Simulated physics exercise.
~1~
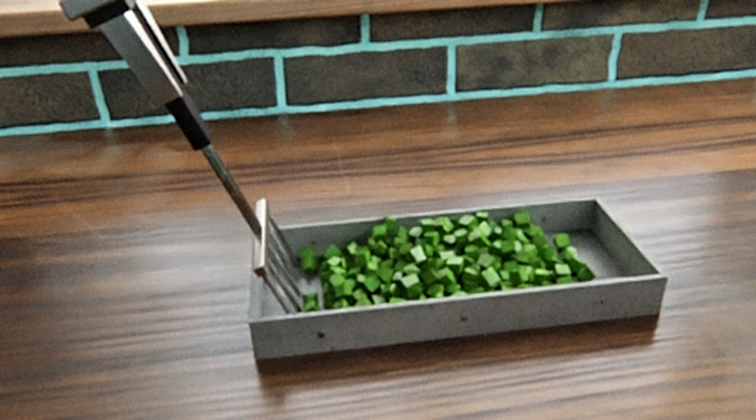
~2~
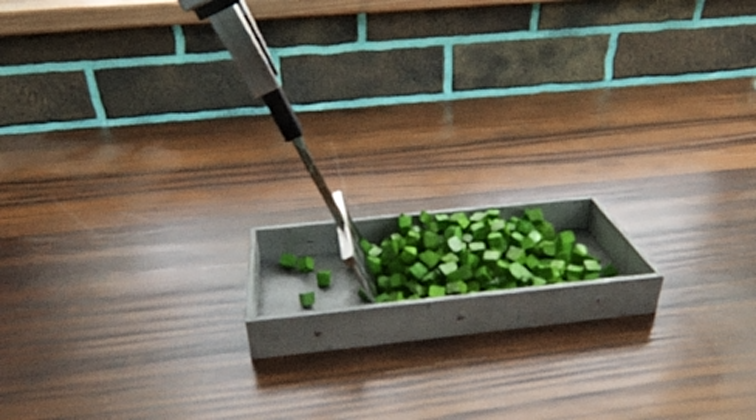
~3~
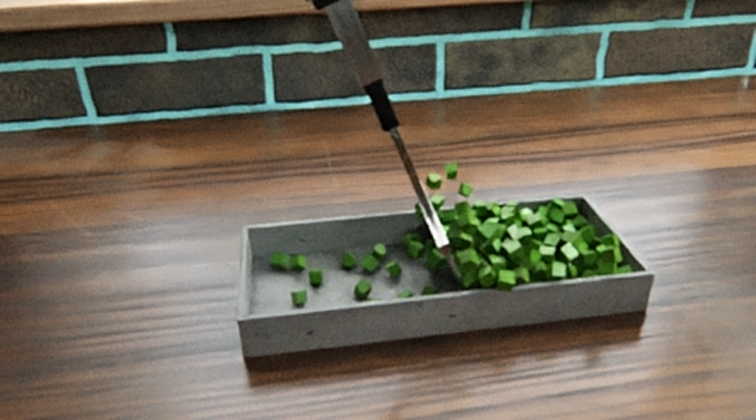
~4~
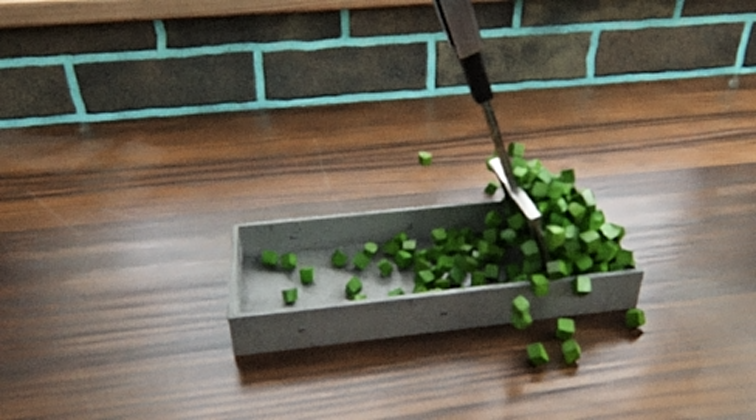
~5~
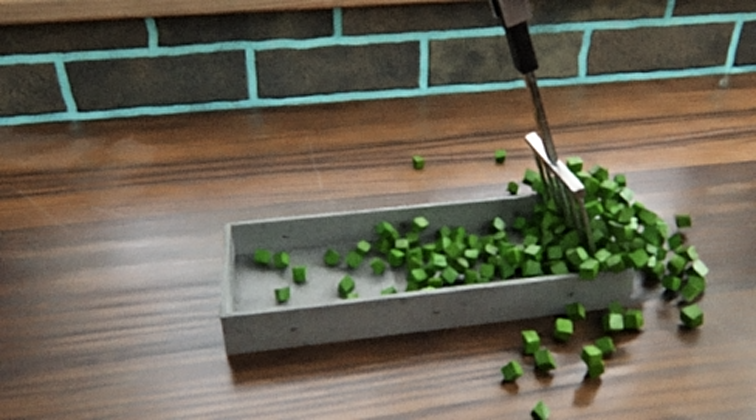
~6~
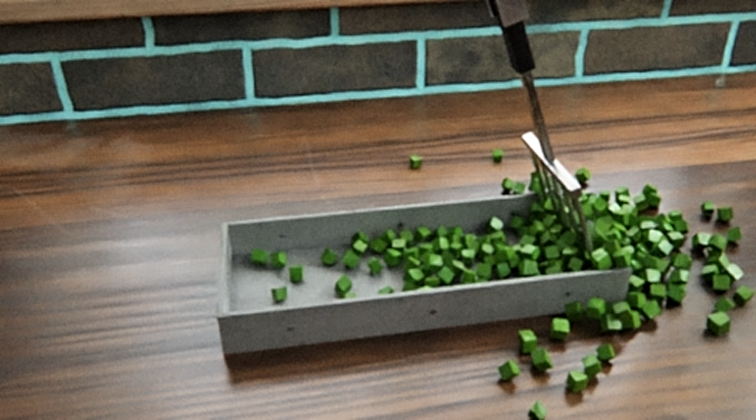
A robot gripper's rake pushes green cubes right along a gray tray, spilling many onto the table.
